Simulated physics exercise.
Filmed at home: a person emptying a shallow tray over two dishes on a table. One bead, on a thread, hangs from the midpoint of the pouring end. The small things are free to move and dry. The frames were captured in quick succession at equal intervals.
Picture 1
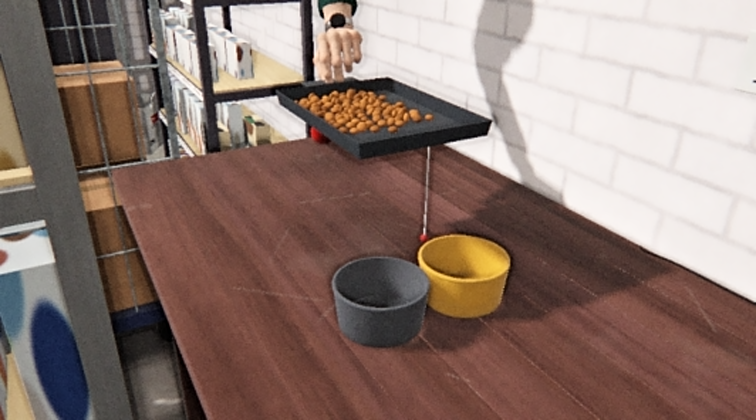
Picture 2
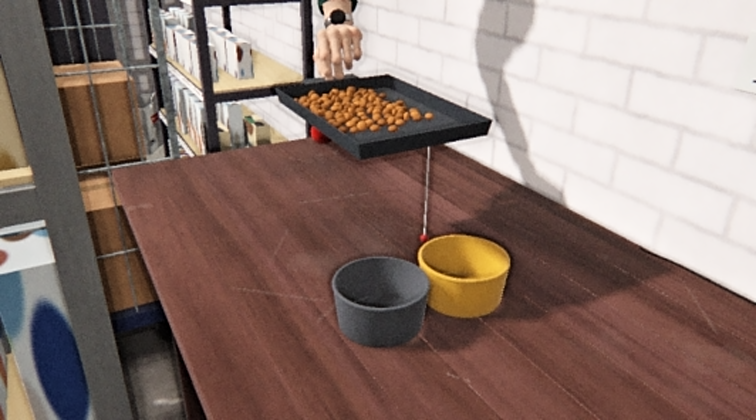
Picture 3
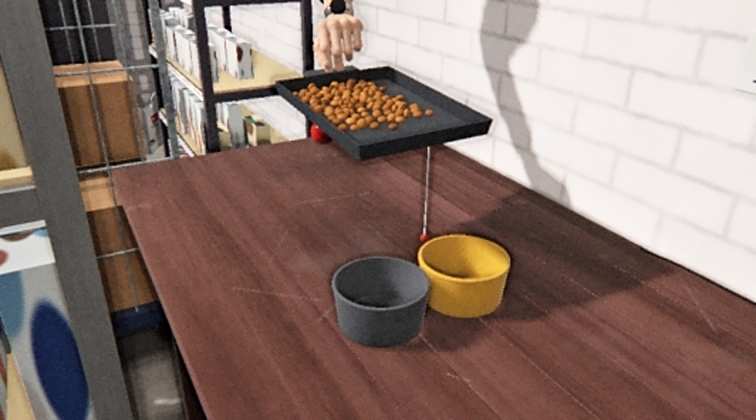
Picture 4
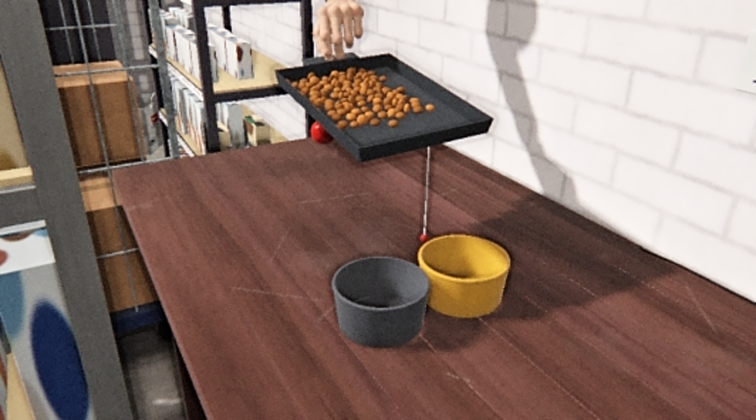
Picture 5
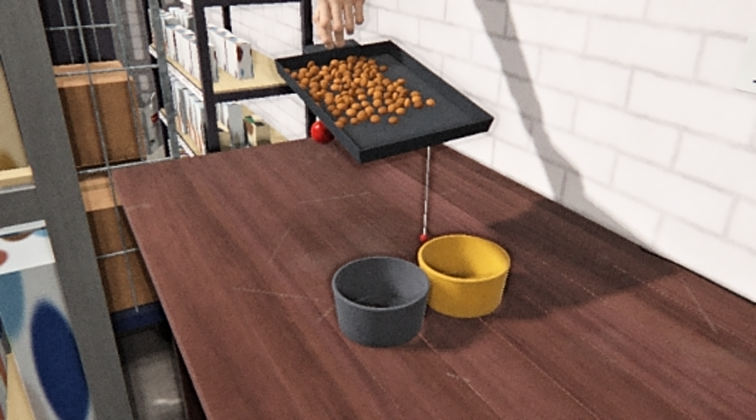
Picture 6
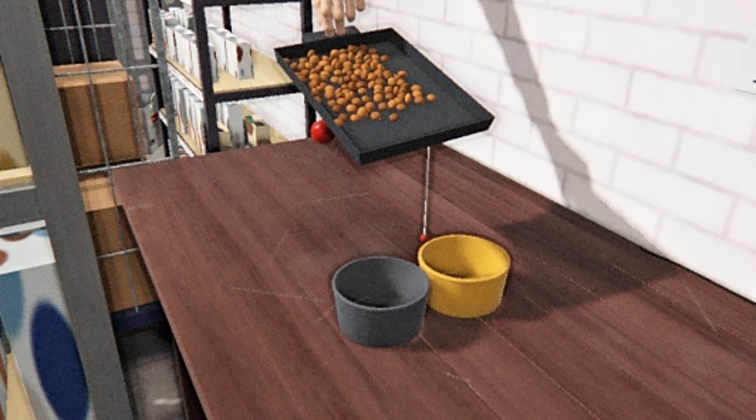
At first, a hand is at the back of a dark shallow tray of brown kibble, held nearly level above a grey dish and a yellow dish on a wooden table. Then the tray's back edge rises steadily, slanting the tray toward the dishes, while the kibble stays bunched near the raised end.
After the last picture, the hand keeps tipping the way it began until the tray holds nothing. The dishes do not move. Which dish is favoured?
The larger share will most likely go to the dish on the left.
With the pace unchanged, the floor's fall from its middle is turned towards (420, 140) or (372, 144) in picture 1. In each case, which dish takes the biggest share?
Results - the dish on the right side first, the dish on the left side second.
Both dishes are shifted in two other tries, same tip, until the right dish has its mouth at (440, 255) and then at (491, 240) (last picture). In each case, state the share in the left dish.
Around 60 and around 60 per cent, in that order.
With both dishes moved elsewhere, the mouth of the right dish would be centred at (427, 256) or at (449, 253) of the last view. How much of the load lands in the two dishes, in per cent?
First case: Some 70 %; second case: Some 80 %.
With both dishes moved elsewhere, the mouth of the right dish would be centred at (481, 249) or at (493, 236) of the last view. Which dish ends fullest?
First try: The leftmost dish; second try: The leftmost dish.
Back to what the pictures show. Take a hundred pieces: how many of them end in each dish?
The left dish holds 80 % and the right dish holds 10 %.
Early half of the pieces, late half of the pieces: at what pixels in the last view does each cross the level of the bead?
About (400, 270), and after that about (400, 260).
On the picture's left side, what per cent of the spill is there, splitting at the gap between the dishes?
My estimate is some 30 per cent.
Soon after the last picture, tray tipped steeply; nearly all on the tray; a stray few in the air.
A little later, tray tipped past a quarter turn; about half on the tray; about a third in the left dish; a small part in the right dish; a small part outside both; a small part in the air.
Later still, tray tipped past a quarter turn; most in the left dish; a small part in the right dish; a small part outside both.
At rest, tray tipped past a quarter turn; most in the left dish; a small part in the right dish; a small part outside both.
